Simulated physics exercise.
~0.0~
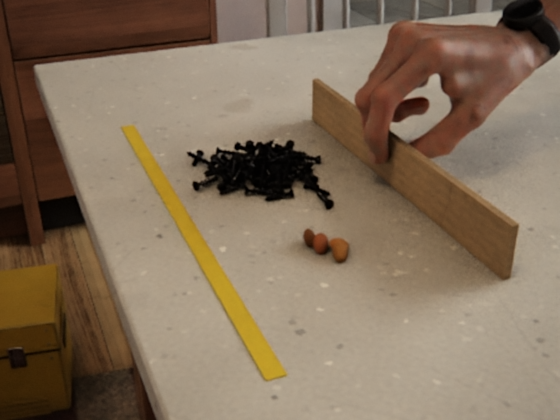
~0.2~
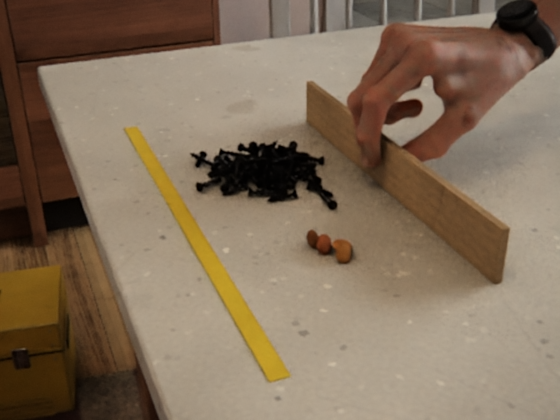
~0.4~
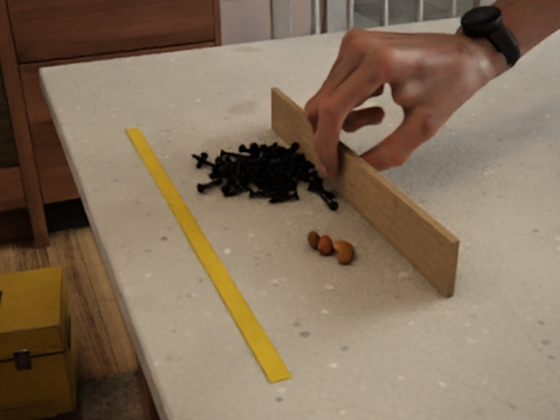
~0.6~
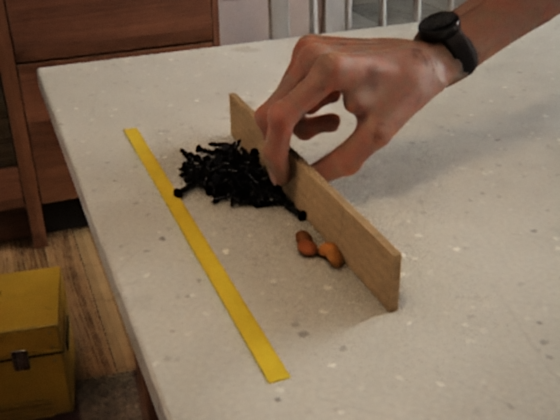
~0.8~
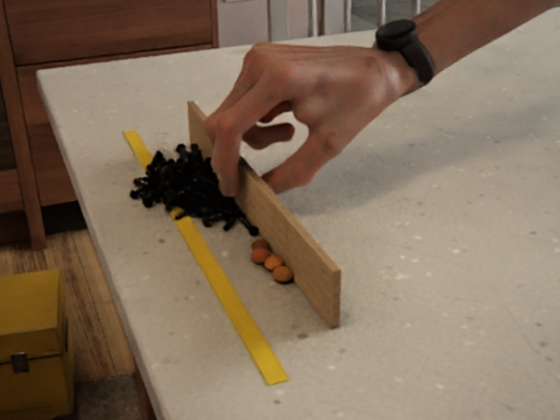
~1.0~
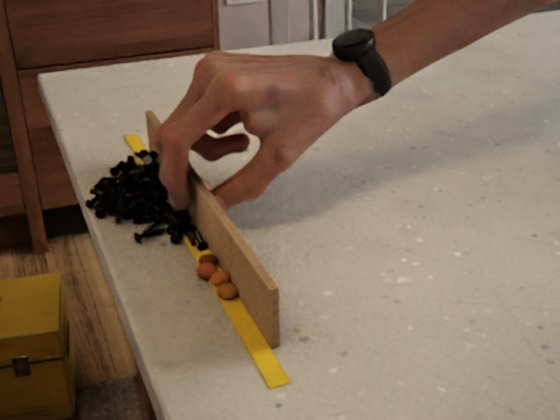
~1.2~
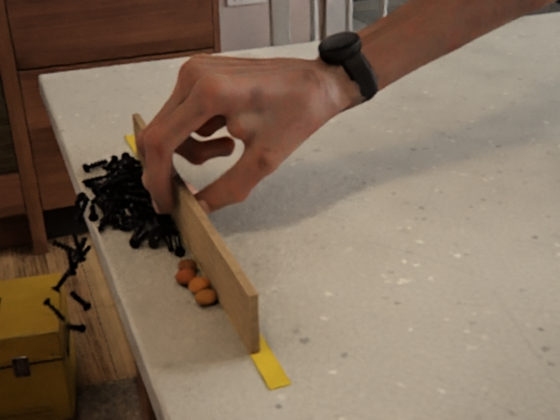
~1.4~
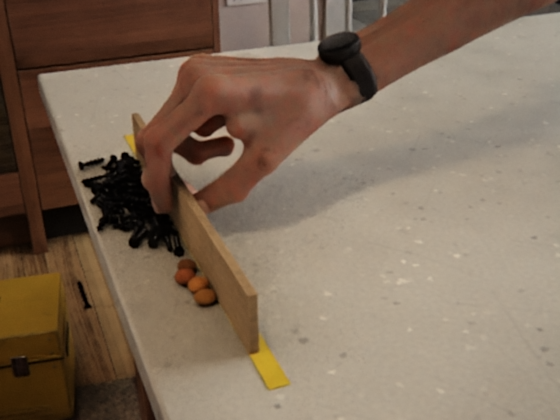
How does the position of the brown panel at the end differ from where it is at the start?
At the start the panel stands well to the right of the yellow strip, with both groups of small pieces between them. By the end it is farther left, standing over the yellow strip near the table's left edge.
